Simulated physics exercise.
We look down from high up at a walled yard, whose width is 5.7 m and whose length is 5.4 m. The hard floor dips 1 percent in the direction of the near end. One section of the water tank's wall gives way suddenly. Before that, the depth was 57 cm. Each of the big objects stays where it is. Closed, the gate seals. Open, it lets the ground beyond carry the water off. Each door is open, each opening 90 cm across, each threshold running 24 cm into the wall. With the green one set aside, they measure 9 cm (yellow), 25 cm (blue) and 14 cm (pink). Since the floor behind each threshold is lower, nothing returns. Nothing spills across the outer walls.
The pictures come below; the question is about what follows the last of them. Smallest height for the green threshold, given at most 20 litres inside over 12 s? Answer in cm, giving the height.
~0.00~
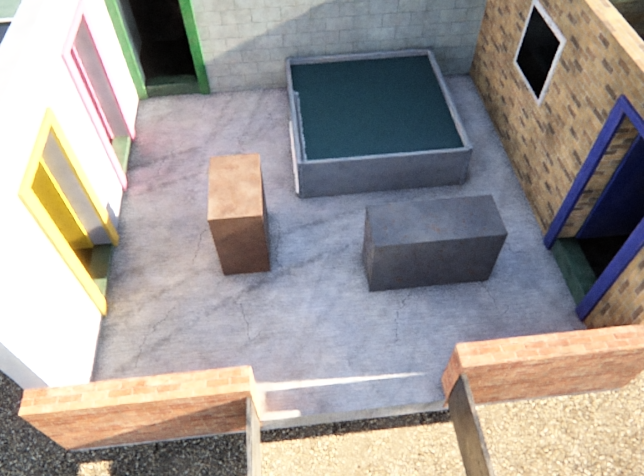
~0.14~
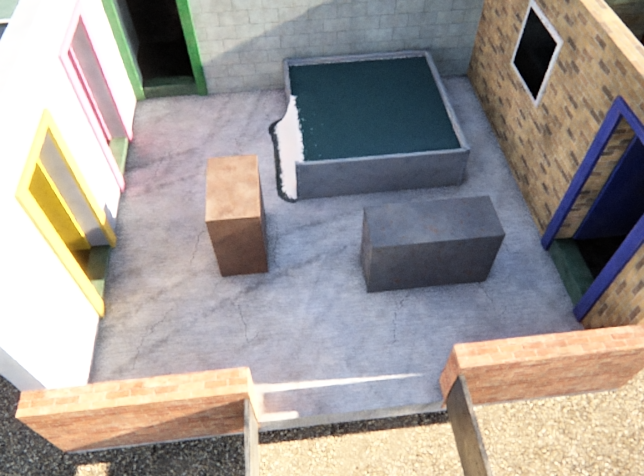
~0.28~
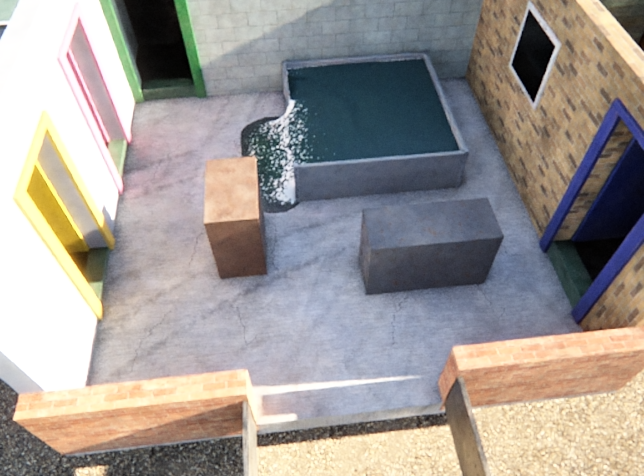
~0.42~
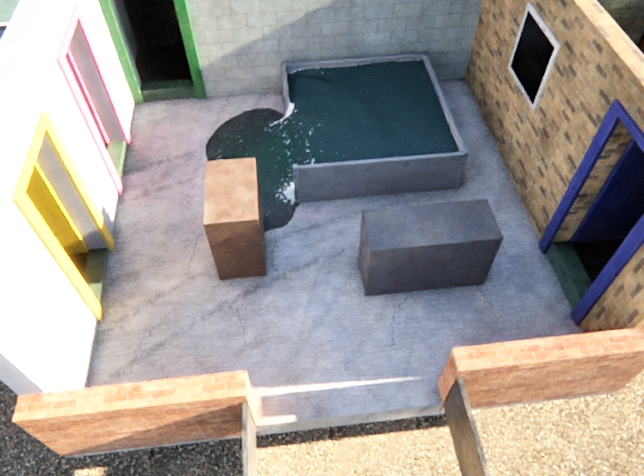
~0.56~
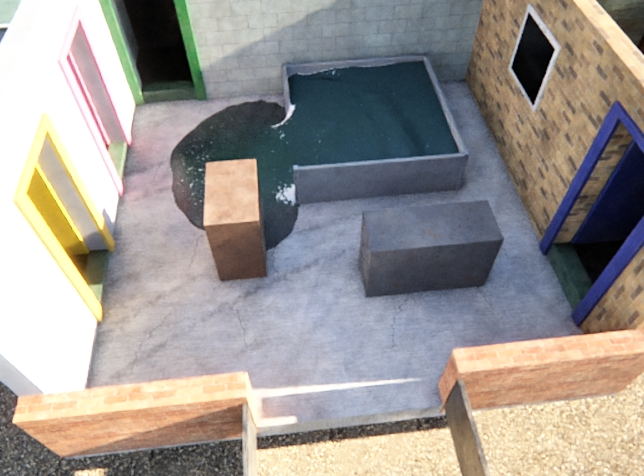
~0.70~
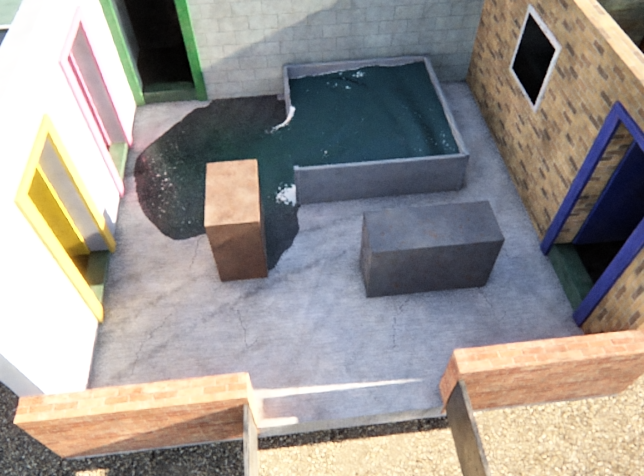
About 20 cm.
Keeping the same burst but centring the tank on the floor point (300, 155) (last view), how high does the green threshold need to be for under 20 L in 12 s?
Minimum: Approx. 19 cm.
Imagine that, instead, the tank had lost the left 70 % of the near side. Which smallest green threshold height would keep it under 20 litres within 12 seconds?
It should stand roughly 6.5 cm high.
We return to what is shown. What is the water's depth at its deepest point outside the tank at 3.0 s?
Close to 33 centimetres.
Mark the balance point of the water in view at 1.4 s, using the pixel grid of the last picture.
Centre of mass: About (316, 152) px.
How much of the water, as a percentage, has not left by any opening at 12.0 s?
Roughly 76 percent of the water remains.
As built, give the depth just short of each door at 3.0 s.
Lab note, depth in cm: Pink 30; blue 0; yellow 15; green 23.
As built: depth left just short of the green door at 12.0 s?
Depth: Near 6.5 cm.
After 1.4 s water covers 30 % of the floor, deepest (36 cm) near (118, 218); 7 cm at the green door, 0 litres in over its 22 cm threshold.
After 3.0 s water covers 50 % of the floor, deepest (33 cm) near (136, 111); 23 cm at the green door, 1 litre in over its 22 cm threshold.
After 12.0 s water covers 95 % of the floor, deepest (14 cm) near (437, 101); 7 cm at the green door, 11 litres in over its 22 cm threshold.
At the green door as built, the water arrived by 1.0 s and peaked near 24 cm at 3.4 s.
Run again over the same 12 s with other heights there, 35 litres in over 17.5 cm, 6 litres over 24 cm. The limit of 20 litres is kept from about 20 cm up.
